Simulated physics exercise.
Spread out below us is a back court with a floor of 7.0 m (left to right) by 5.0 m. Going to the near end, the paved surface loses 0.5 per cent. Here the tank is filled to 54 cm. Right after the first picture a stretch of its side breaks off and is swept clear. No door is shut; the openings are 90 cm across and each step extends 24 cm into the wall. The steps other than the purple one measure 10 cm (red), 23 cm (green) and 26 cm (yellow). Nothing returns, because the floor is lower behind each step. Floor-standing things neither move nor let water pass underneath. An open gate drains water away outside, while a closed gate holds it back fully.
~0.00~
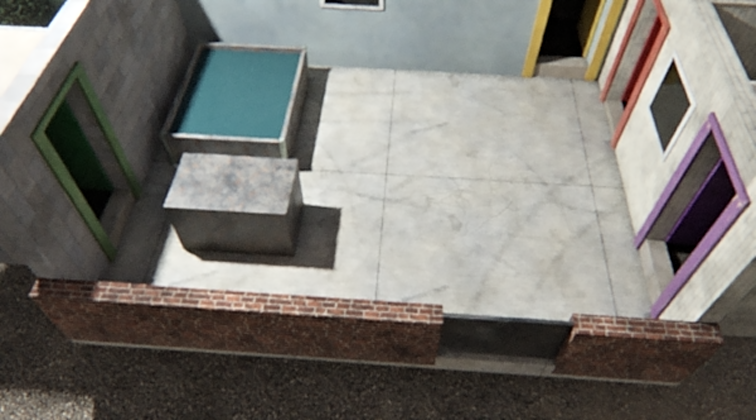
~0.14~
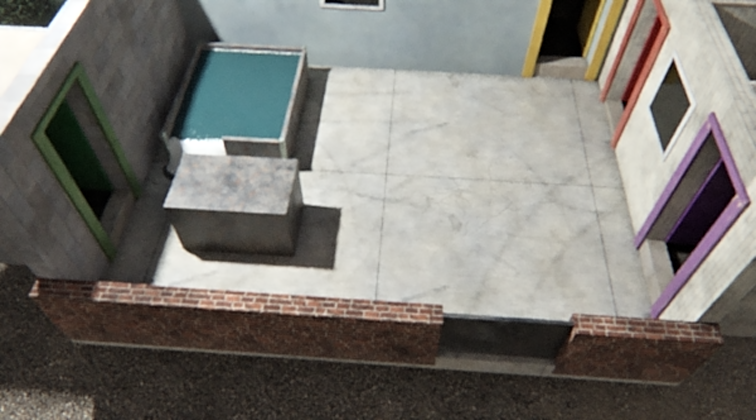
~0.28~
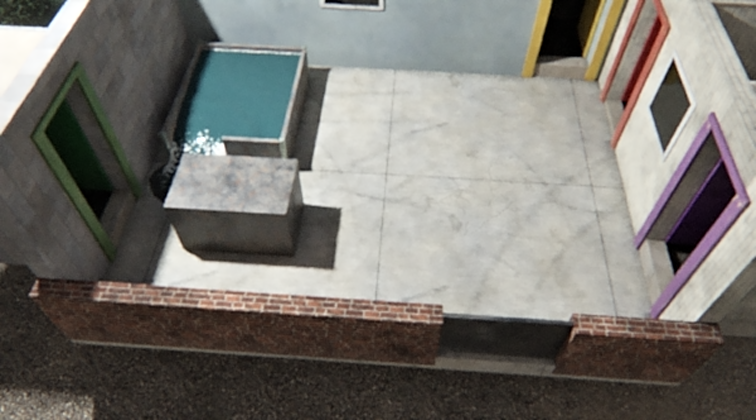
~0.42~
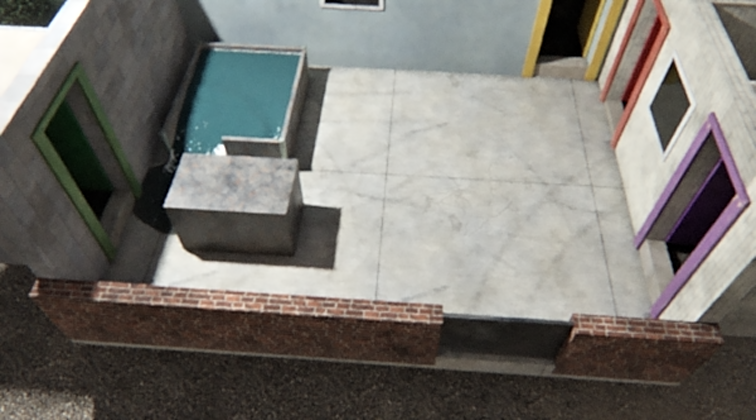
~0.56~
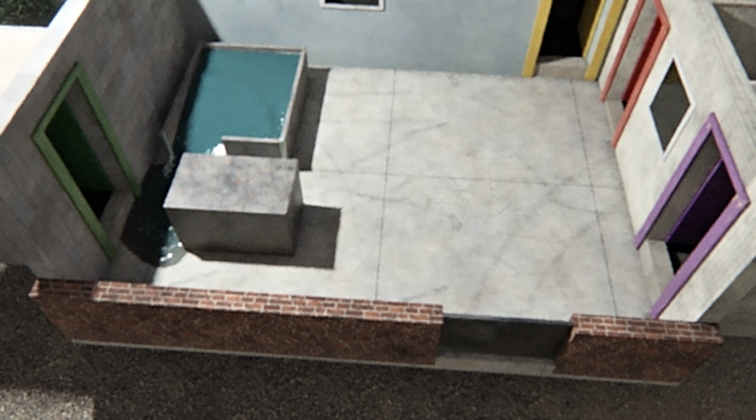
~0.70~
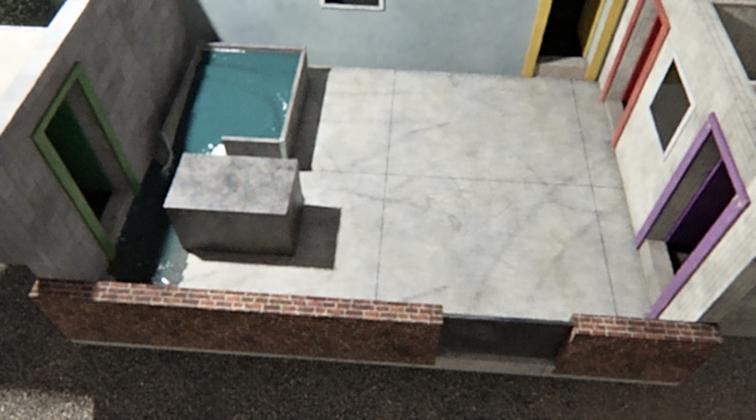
The clip opens on a sunlit walled court with a still tank of blue-green water behind a grey block. Part of the tank's near side breaks away and water gushes out in white splashes, then spreads as a dark sheet between the block and the green-framed doorway, toward the low brick wall.
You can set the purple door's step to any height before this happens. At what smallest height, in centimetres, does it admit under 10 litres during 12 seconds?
At about 12 centimetres.
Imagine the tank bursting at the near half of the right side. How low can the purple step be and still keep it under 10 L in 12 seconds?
Then 12.5 cm.
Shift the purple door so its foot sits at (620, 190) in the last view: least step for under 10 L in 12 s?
Around 8.0 cm would do it.
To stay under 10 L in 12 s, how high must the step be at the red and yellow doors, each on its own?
Roughly 6.0 cm for the red door and roughly 8.0 cm for the yellow door.
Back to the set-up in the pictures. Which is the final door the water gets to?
The yellow door.
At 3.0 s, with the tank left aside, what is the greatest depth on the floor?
Around 30 centimetres.
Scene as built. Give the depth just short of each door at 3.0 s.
Lab note, cm: Red 0; purple 0; green 18; yellow 0.
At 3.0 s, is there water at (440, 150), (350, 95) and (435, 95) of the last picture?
First wet through, second bone-dry, third bone-dry.
After 1.4 s water covers 15 % of the floor, deepest (44 cm) near (90, 314); it has not reached the purple door.
After 3.0 s water covers 45 % of the floor, deepest (30 cm) near (118, 316); it has not reached the purple door.
After 12.0 s water covers 95 % of the floor, deepest (9 cm) near (312, 91); 7 cm at the purple door, 0 litres in over its 26 cm step.
At the purple door as built, the water arrived by 4.2 s and peaked near 17 cm at 4.6 s.
Run again over the same 12 s with other heights there, 35 litres in over 9.5 cm, 1 litre over 15.5 cm. The limit of 10 litres is kept from about 12 cm up.
